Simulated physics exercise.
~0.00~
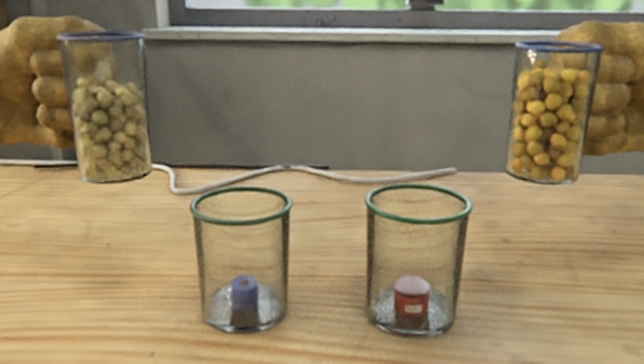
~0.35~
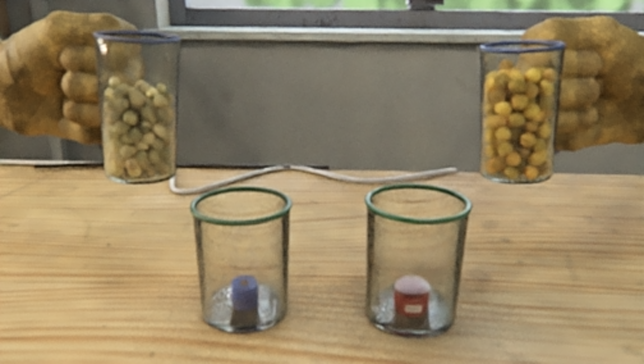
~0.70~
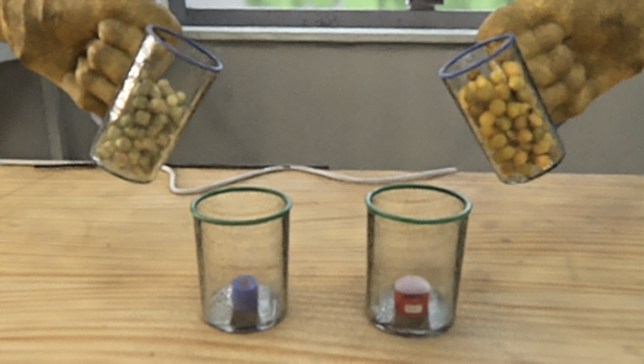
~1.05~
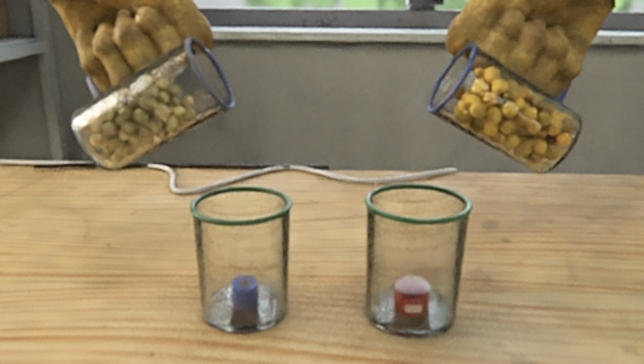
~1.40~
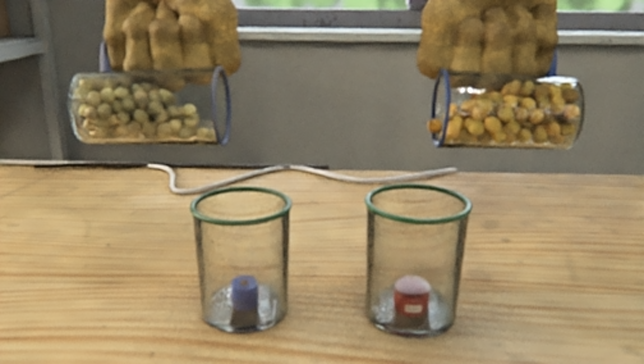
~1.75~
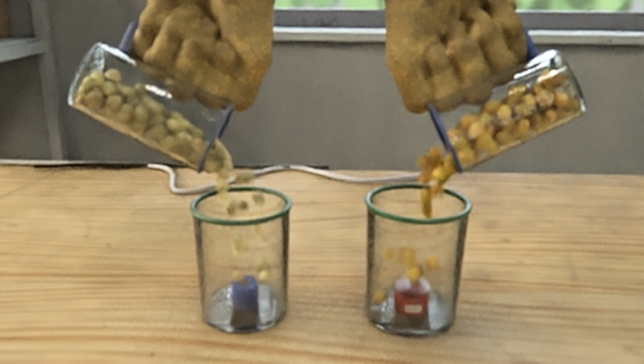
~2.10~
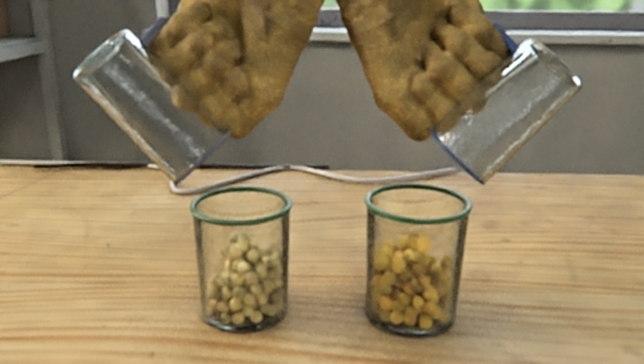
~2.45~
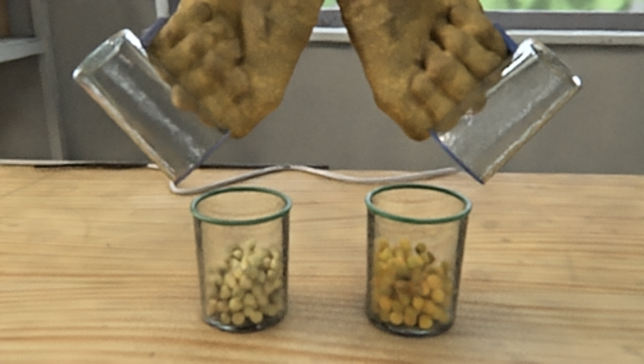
Two gloved hands tipping cups of pale and yellow beads into two glasses, covering the small blue and red objects inside.
